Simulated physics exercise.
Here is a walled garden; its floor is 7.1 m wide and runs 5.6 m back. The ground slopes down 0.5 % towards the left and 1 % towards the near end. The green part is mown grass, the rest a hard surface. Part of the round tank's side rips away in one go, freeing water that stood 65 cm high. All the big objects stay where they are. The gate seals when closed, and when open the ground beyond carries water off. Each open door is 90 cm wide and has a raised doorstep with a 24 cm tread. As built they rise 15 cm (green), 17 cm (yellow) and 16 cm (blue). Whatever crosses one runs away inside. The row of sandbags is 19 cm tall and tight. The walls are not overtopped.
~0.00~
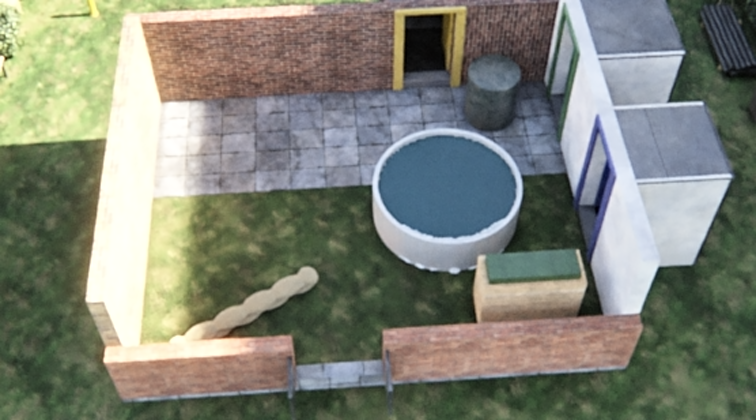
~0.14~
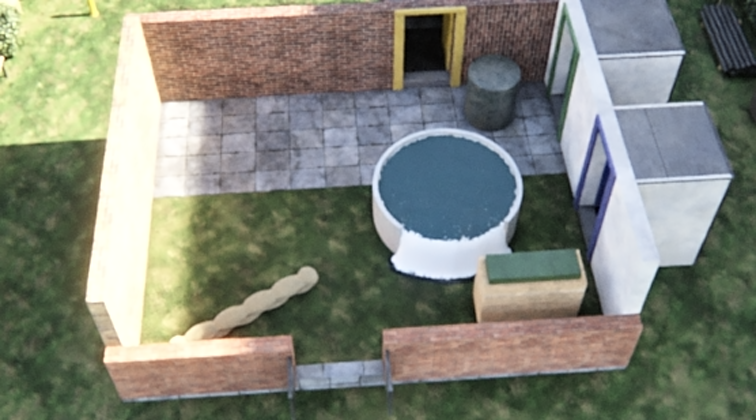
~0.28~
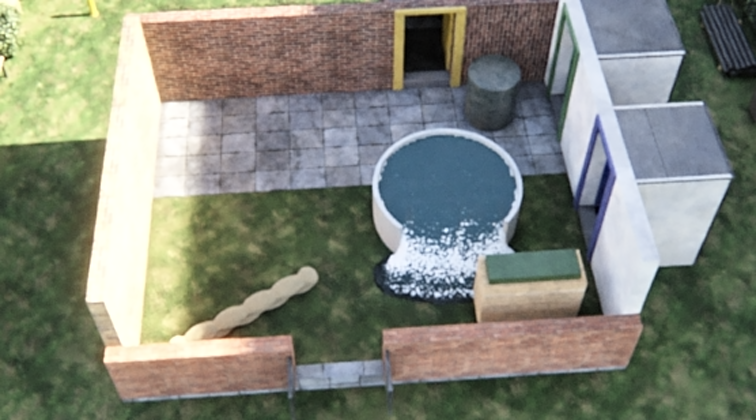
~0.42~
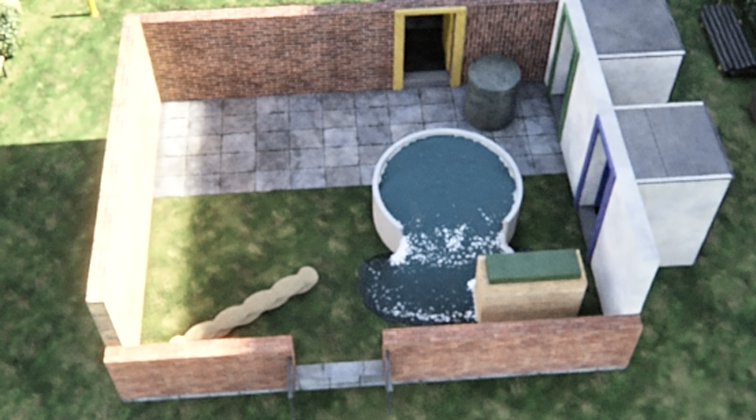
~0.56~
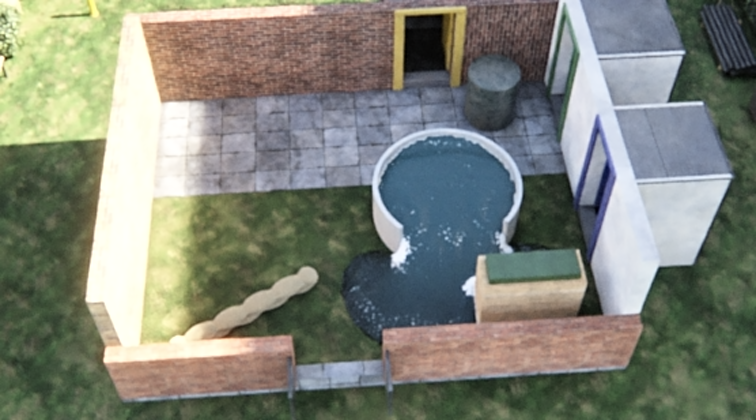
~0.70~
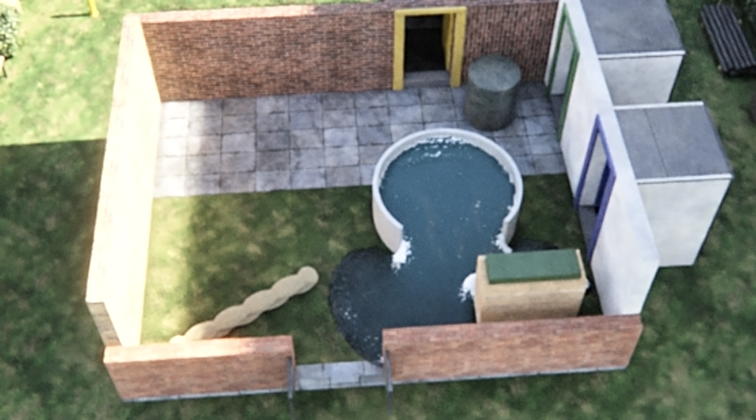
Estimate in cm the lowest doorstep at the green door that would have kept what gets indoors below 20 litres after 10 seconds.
Close to 7.5 cm is just enough.
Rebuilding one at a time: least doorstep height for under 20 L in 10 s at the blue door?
About 14.5 cm at blue.
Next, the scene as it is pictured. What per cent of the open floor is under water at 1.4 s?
About 20 per cent.
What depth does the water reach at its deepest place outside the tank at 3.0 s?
Up to some 32 cm.
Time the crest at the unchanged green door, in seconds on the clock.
Around 7.0 s.
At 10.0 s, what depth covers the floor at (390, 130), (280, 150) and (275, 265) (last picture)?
About 4, 4 and 4 cm.
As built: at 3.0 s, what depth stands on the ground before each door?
In cm: Green 3, yellow 0, blue 16.
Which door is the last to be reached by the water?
The yellow one.
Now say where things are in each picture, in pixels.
The first frame shows still water, 65 cm deep, in the round tank at (447, 187); the green door at (563, 78) is dry.
In the second frame, water pours out at (454, 258) and has run 0.3 m, to (399, 271); about 7 cm deep outside, 65 cm at the back.
In the third frame, the front is at a hidden place, 0.7 m from the gap at (454, 260); 1.4 m2 of floor is wet, 65 cm left at the back.
In the fourth frame, the front is at (389, 317), 1.1 m from the gap at (454, 261); 2.5 m2 of floor is wet, 65 cm left at the back.
In the fifth frame, water pours out at (454, 262) and has run 1.5 m, to a hidden place; about 8 cm deep outside, 60 cm at the back.
In the sixth frame, the front is at a hidden place, 1.9 m from the gap at (454, 262); 4.7 m2 of floor is wet, 54 cm left at the back; 2.9 m in a straight line remain to the green door at (563, 78).
After 1.4 s water covers 20 % of the floor, deepest (44 cm) near (452, 354); it has not reached the green door.
After 3.0 s water covers 35 % of the floor, deepest (32 cm) near (583, 345); 3 cm at the green door, 0 litres in over its 15 cm doorstep.
After 10.0 s water covers 95 % of the floor, deepest (8 cm) near (452, 354); 6 cm at the green door, 0 litres in over its 15 cm doorstep.
At the green door as built, the water arrived by 2.7 s and peaked near 12 cm at 7.0 s.
Run again over the same 10 s with other heights there, 27 litres in over 6.5 cm, 9 litres over 9 cm. The limit of 20 litres is kept from about 7.5 cm up.
